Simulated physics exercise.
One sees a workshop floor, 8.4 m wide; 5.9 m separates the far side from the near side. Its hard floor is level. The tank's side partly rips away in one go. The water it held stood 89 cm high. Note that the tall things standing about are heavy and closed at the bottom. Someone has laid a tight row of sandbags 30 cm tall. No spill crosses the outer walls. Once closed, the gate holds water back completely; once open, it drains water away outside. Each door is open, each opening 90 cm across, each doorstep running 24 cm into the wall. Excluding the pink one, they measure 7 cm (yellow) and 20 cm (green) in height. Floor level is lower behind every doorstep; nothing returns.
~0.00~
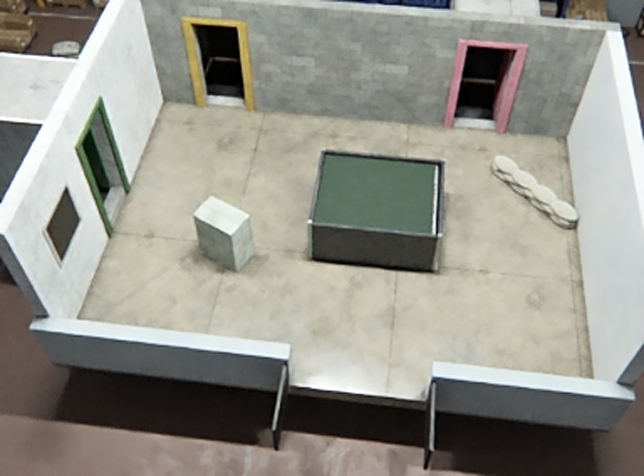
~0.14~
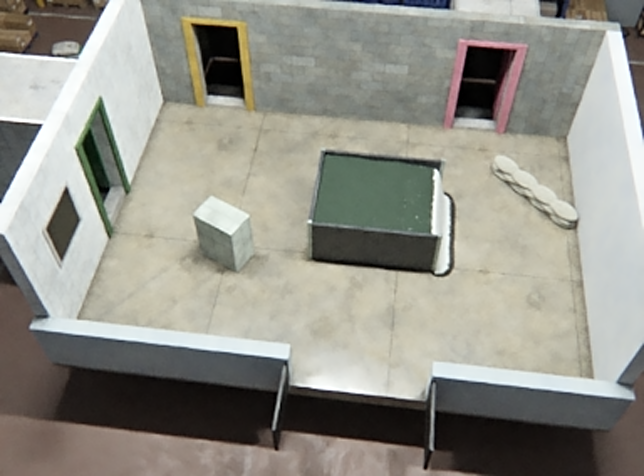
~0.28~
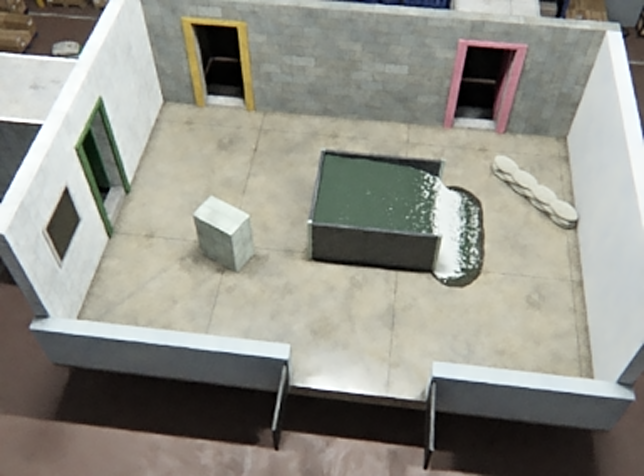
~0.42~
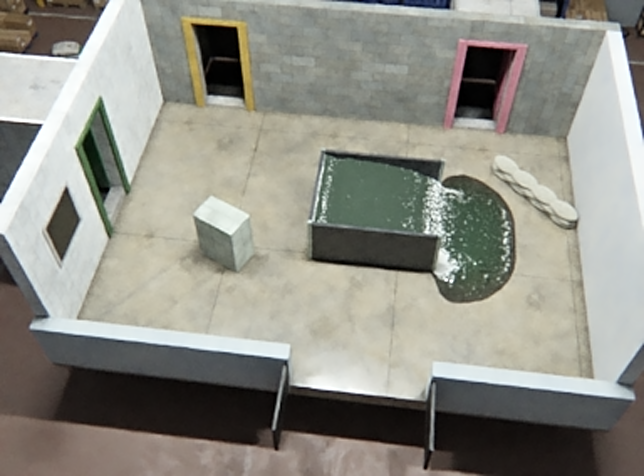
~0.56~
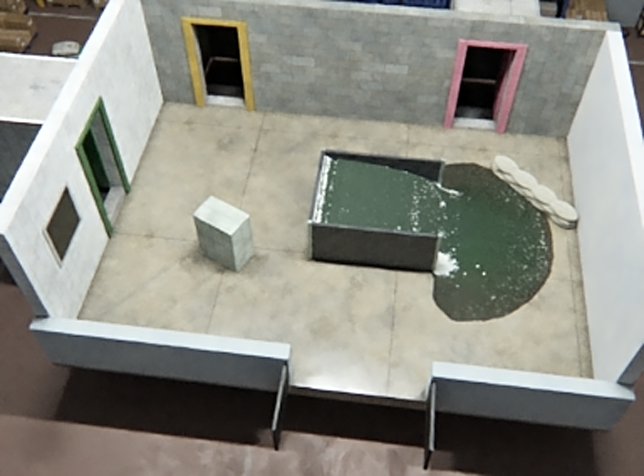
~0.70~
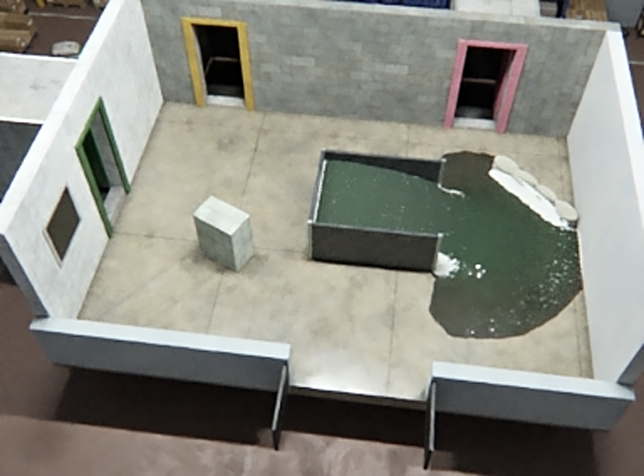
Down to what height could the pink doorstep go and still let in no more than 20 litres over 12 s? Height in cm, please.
I would say down to about 10 cm.
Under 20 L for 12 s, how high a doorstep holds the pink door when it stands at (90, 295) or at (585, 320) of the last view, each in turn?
About 12.0 cm, then about 26 cm.
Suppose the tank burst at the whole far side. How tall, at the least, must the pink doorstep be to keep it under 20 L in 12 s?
A height of around 25 cm.
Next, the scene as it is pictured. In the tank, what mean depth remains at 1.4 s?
Close to 41 cm deep on average.
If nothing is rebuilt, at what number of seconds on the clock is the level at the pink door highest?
Crest at t of about 3.4 s.
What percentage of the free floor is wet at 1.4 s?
I'd estimate about 20 percent.
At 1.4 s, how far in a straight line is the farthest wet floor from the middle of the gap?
Near 3.8 m, more or less.
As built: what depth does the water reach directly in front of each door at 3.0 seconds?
Yellow 0, green 0, pink 9 cm.
After 1.4 s water covers 20 % of the floor, deepest (62 cm) near (573, 240); 2 cm at the pink door, 0 litres in over its 7 cm doorstep.
After 3.0 s water covers 40 % of the floor, deepest (46 cm) near (589, 395); 9 cm at the pink door, 27 litres in over its 7 cm doorstep.
After 12.0 s water covers 100 % of the floor, deepest (11 cm) near (246, 113); 5 cm at the pink door, 55 litres in over its 7 cm doorstep.
At the pink door as built, the water arrived by 1.4 s and peaked near 11 cm at 3.4 s.
With a doorstep of 8.5 cm, 33 litres would have come in within the 12 s; with 11.5 cm, 12 litres. So under 20 litres takes about 10 cm.
